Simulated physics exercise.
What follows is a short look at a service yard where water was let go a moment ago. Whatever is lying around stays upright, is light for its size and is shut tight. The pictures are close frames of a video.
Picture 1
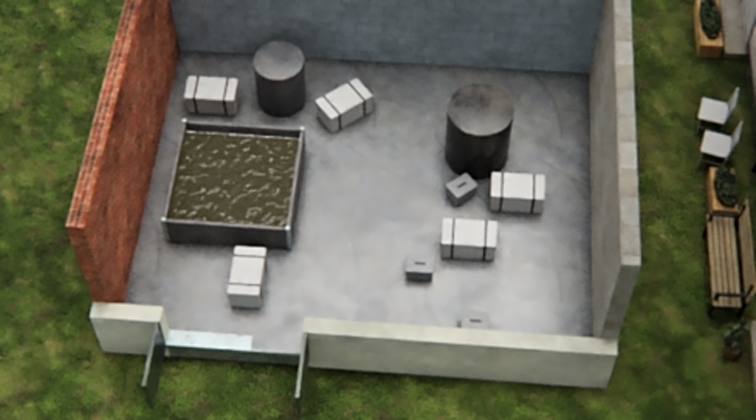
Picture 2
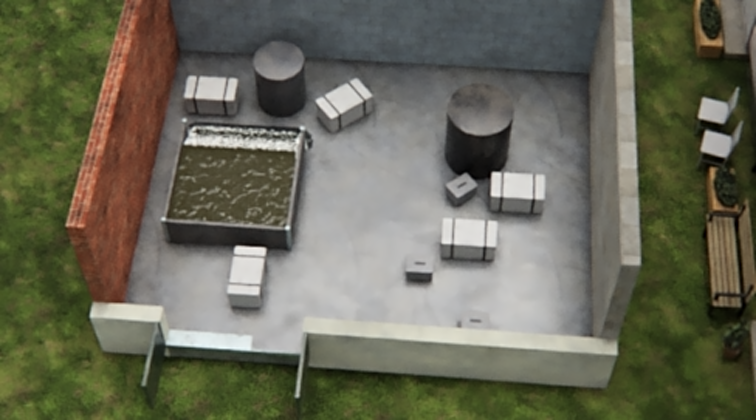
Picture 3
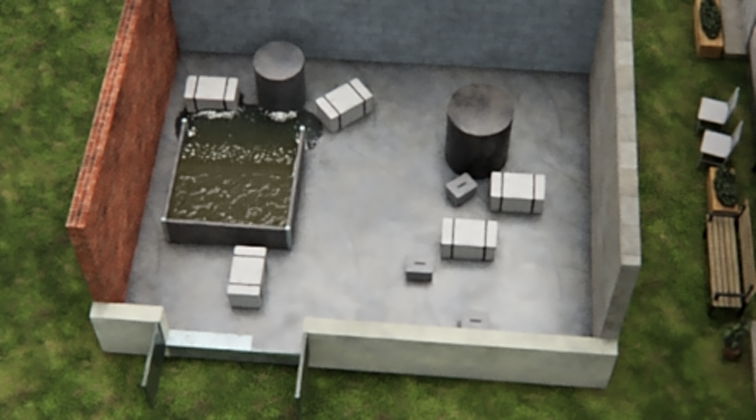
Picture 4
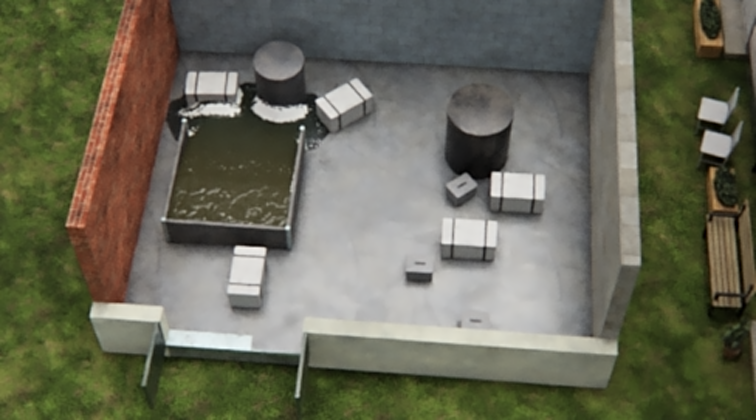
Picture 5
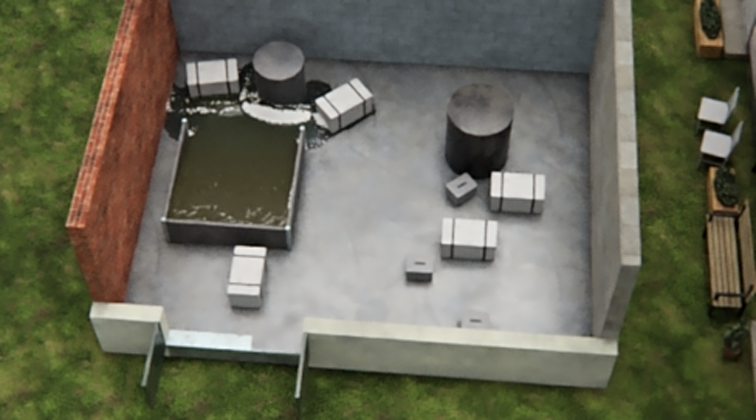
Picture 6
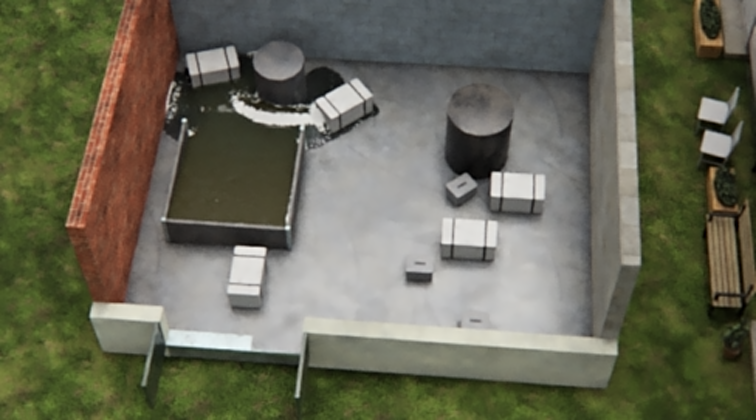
Walled concrete yard with dark water surging over a tank's back edge, spreading around a drum and pushing one white trunk backward.
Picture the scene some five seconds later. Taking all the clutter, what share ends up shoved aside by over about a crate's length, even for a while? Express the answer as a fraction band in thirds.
Fraction band: Less than 1/3.
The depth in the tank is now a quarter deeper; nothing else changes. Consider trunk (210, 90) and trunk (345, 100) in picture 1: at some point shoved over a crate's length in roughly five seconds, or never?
Order as asked - carried at least that far, carried at least that far.
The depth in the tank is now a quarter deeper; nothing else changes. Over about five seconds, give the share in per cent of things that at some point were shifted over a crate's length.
Near 20 per cent of the loose things.
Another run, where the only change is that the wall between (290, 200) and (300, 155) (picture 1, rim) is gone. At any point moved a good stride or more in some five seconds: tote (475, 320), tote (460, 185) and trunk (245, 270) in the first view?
Falls short, travels that far, falls short.
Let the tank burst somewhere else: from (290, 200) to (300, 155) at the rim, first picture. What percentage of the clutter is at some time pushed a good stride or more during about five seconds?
Close to 50 in a hundred.
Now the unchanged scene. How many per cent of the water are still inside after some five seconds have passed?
By my count, 100 per cent.
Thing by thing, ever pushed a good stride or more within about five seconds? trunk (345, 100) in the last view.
At least that much.
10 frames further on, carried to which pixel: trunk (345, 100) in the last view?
Close to (405, 89).
A moment on, 1 of 8 are well off their spots; 0 afloat.
Next, 2 of 8 are well off their spots; 1 afloat.
Later, 2 of 8 are well off their spots; 1 afloat.
In the end, 2 of 8 are well off their spots, and 2 have been at some point; 0 afloat.
